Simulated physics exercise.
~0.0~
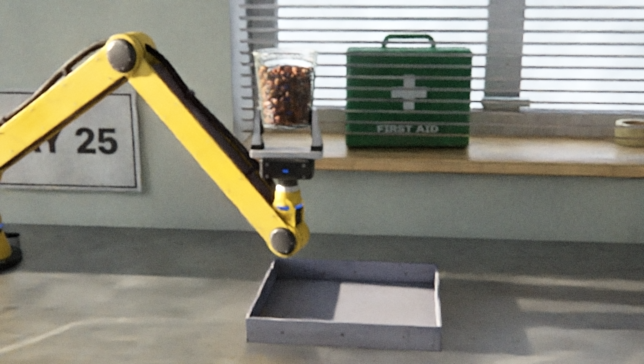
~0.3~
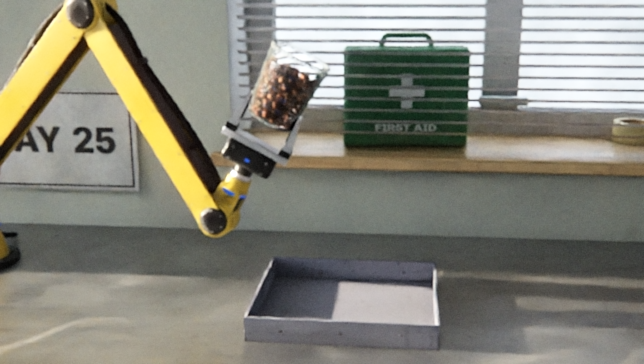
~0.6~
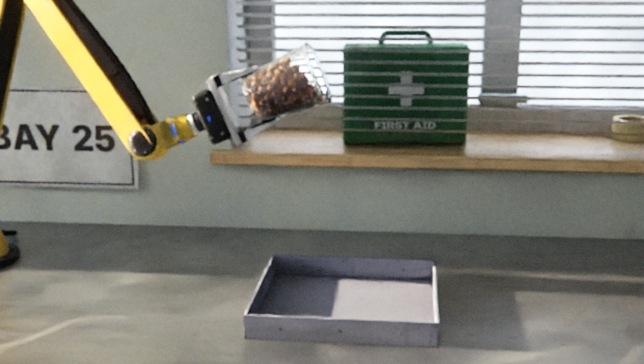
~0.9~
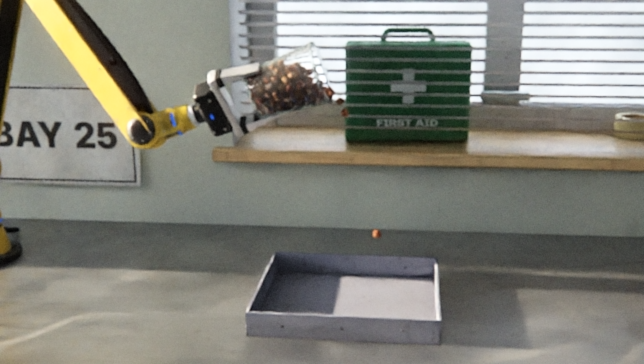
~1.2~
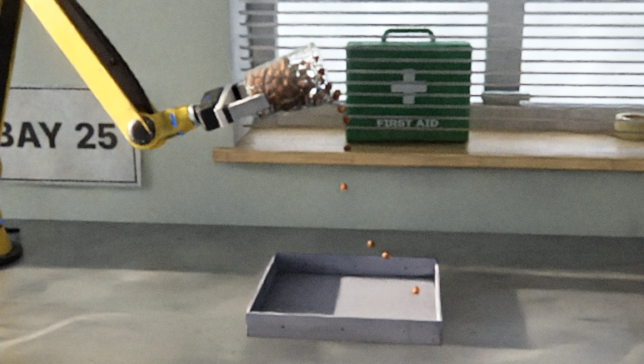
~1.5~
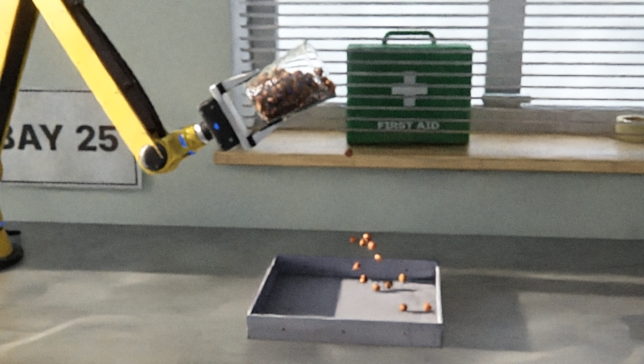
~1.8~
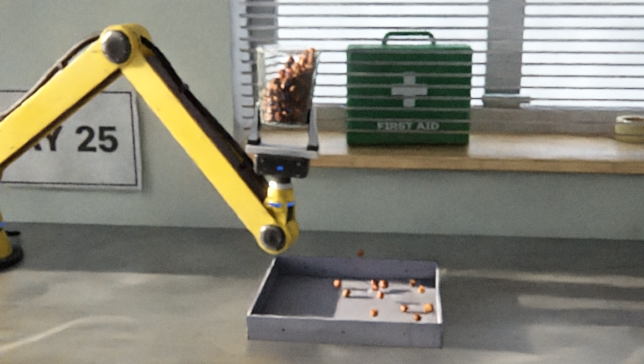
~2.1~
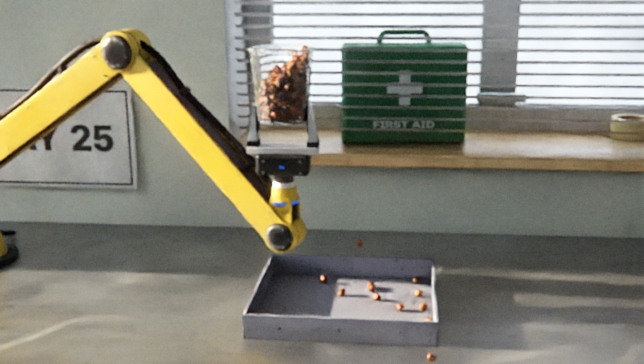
A yellow robot arm tips a beaker, drops some hazelnuts into a tray, then rights it.
